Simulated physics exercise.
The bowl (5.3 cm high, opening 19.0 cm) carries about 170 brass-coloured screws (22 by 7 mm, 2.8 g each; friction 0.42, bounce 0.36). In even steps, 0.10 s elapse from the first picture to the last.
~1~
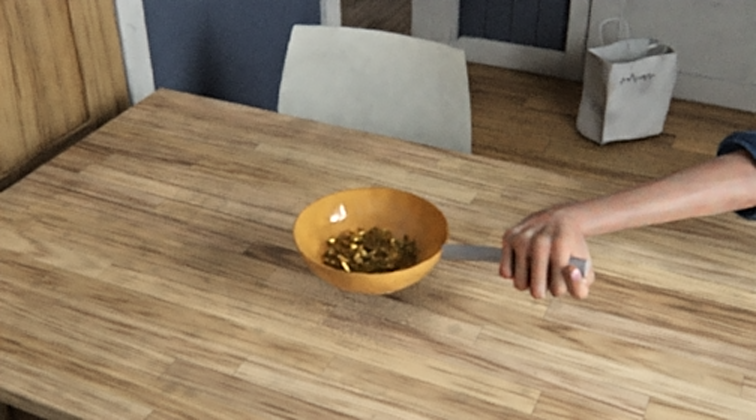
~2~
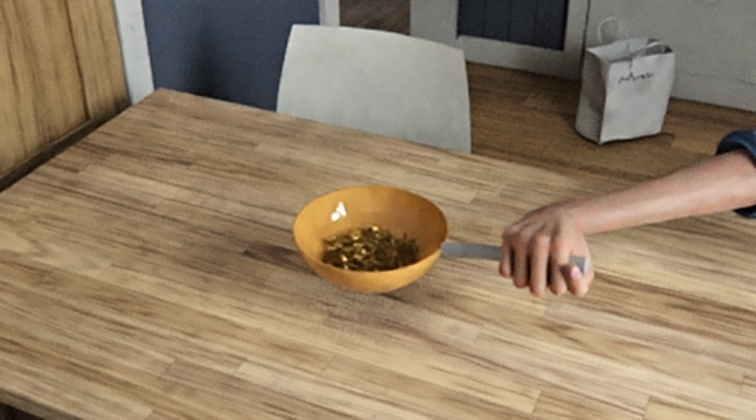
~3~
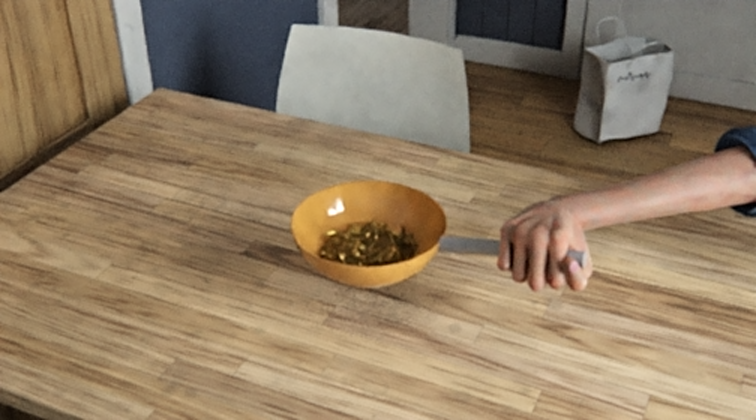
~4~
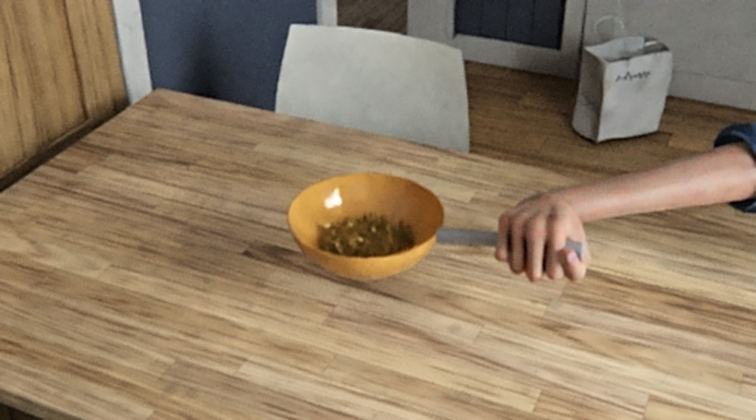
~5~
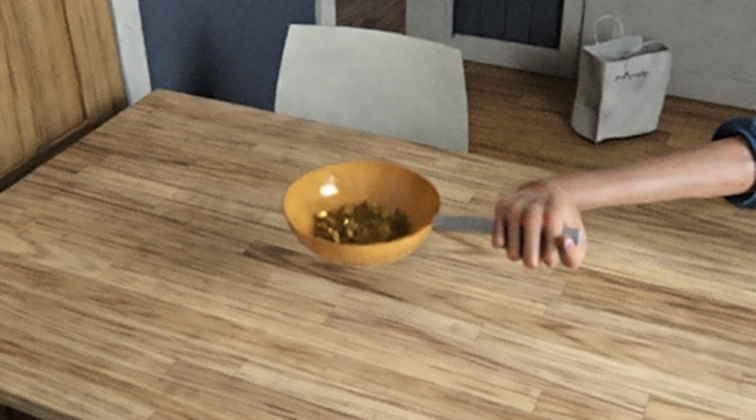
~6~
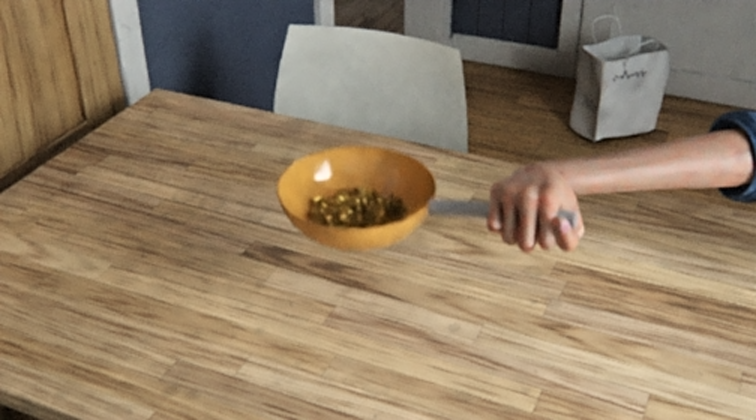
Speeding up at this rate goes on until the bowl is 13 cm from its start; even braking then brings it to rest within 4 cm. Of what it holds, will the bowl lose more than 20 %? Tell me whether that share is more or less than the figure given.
It is more than the figure given.
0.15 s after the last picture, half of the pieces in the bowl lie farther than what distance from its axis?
5.5 cm.
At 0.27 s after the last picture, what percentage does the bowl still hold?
Roughly 30 per cent of the load.
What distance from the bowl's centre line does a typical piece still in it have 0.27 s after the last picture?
Roughly 8.0 cm.
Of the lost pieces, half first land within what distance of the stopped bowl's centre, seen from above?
Distance: Around 22 centimetres.
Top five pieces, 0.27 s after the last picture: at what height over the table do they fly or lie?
They're roughly 32 cm up.
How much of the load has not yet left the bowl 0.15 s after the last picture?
Roughly 100 percent of the load, I reckon.
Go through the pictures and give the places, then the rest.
The first picture shows bowl at (372, 280); tilt 0 degrees; moved 0.0 cm; top of the load at (384, 236).
The second picture shows bowl at (371, 278); tilt 0 degrees; moved 0.2 cm; top of the load at (367, 234).
The third picture shows bowl at (370, 272); tilt 0 degrees; moved 1.0 cm; top of the load at (365, 229).
The fourth picture shows bowl at (367, 264); tilt 0 degrees; moved 2.2 cm; top of the load at (362, 221).
The fifth picture shows bowl at (363, 251); tilt 0 degrees; moved 3.9 cm; top of the load at (358, 210).
The sixth picture shows bowl at (358, 235); tilt 0 degrees; moved 6.1 cm; top of the load at (370, 195).
Then, 0.15 s after the last picture, bowl 100 %; middle of the pieces not yet landed near (294, 65).
Then, 0.27 s after the last picture, bowl 30 %, in the air 70 %; middle of the pieces not yet landed near (246, 52).
Then, 0.39 s after the last picture, bowl 5 %, in the air 95 %; middle of the pieces not yet landed near (214, 137).
Then, 0.50 s after the last picture, bowl 5 %, fallen left of where it stops 90 %, in the air 5 %; middle of the pieces not yet landed near (264, 162).
In the end, bowl 5 %, fallen left of where it stops 95 %.
